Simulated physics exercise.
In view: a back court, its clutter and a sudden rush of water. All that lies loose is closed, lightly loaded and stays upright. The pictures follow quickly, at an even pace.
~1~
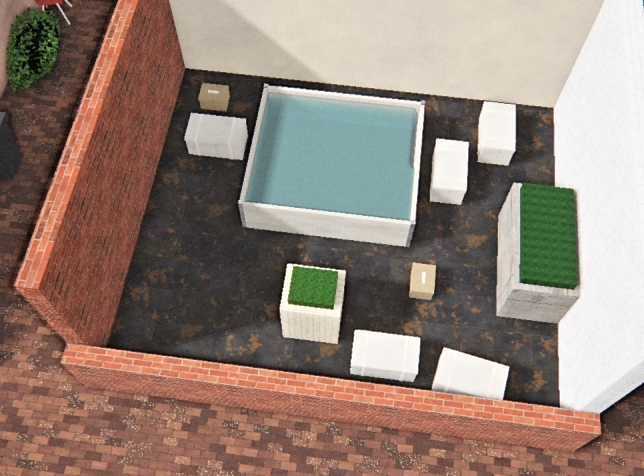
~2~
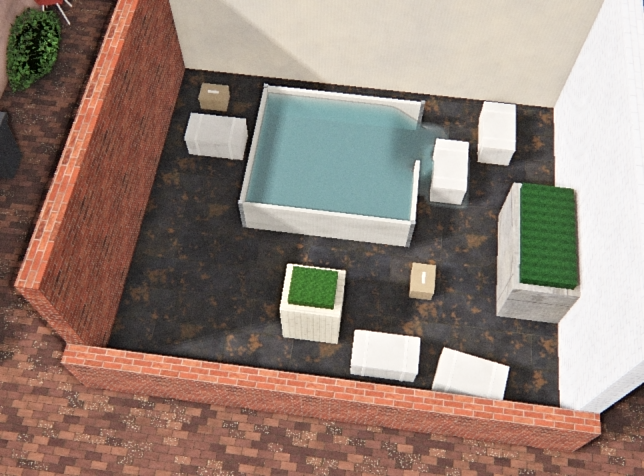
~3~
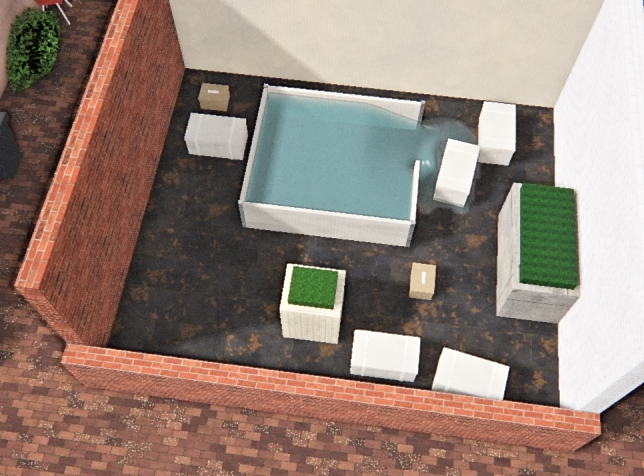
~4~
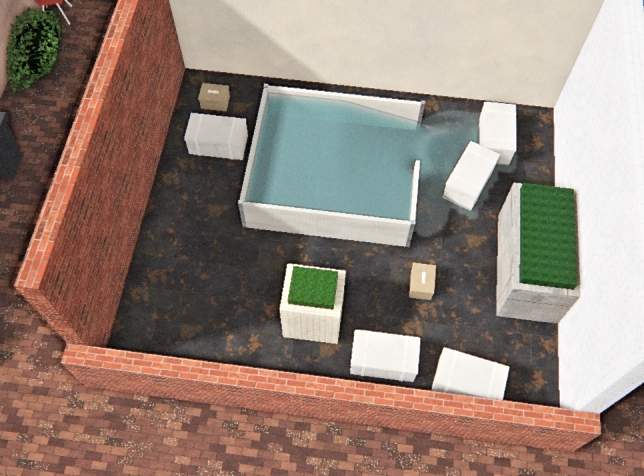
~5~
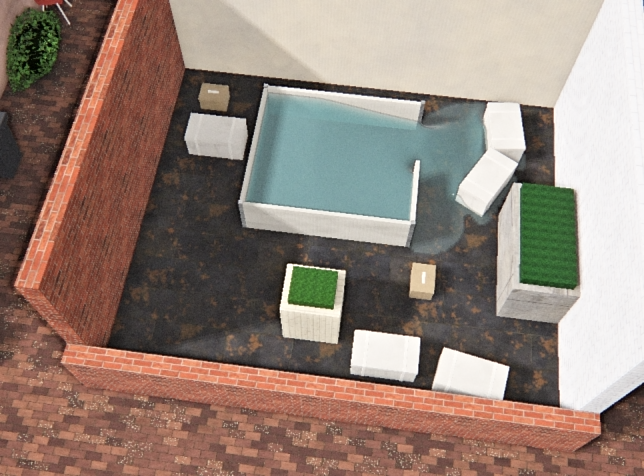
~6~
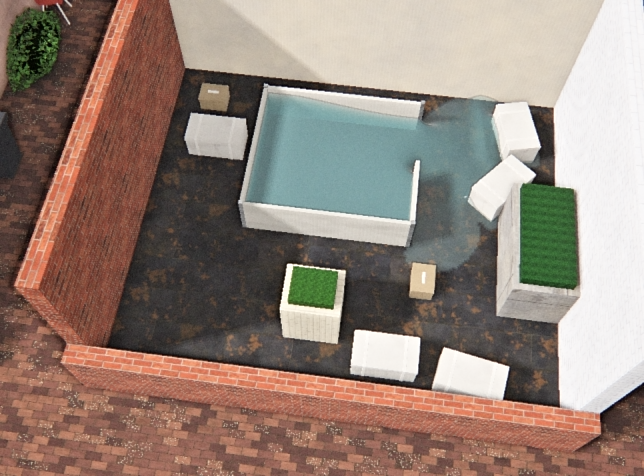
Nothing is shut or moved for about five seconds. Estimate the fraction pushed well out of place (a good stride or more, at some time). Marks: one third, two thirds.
It is one to two thirds.
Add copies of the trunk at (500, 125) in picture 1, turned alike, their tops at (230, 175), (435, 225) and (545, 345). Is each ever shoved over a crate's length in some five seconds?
One after the other: Never so far, yes, no.
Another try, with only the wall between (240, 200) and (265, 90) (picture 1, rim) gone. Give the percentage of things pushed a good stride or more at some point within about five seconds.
Near 70 in a hundred.
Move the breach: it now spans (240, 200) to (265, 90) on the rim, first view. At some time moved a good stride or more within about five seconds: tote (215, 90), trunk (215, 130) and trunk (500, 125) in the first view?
As listed: Swept aside, that far or more, that far or more.
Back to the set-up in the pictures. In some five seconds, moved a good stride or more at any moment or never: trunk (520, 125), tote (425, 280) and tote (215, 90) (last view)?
In turn: Pushed that far, that far or more, under that.
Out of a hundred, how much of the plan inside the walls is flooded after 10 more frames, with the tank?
Some 40 per cent.
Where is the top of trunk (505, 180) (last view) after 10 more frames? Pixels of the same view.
Near (529, 172).
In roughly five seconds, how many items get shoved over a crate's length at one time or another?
3 of them.
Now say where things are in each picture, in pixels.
A trunk at (451, 164) rests on the ground; a trunk at (499, 125) rests on the ground; 0 of 7 have shifted, in the first frame.
A trunk at (451, 164), on the bottom; a trunk at (499, 125), on the bottom; 0 of 7 have shifted, in the second frame.
A trunk at (459, 165), on the bottom, close to its start; a trunk at (499, 125), on the bottom; 1 of 7 have shifted, in the third frame.
A trunk at (474, 168) rests on the ground, a stride from its start; a trunk at (500, 125) rests on the ground; 1 of 7 have shifted, in the fourth frame.
A trunk at (489, 174) rests on the ground, a stride from its start; a trunk at (506, 125) rests on the ground, close to its start; 2 of 7 have shifted, in the fifth frame.
A trunk at (504, 181), on the bottom, a stride from its start; a trunk at (518, 125) rests on the ground, close to its start; 2 of 7 have shifted, in the sixth frame.
A moment on, 2 of 7 are well off their spots; 0 afloat.
Next, 1 of 7 are well off their spots; 2 afloat.
Later, 2 of 7 are well off their spots; 2 afloat.
In the end, 3 of 7 are well off their spots, and 3 have been at some point; 4 afloat.
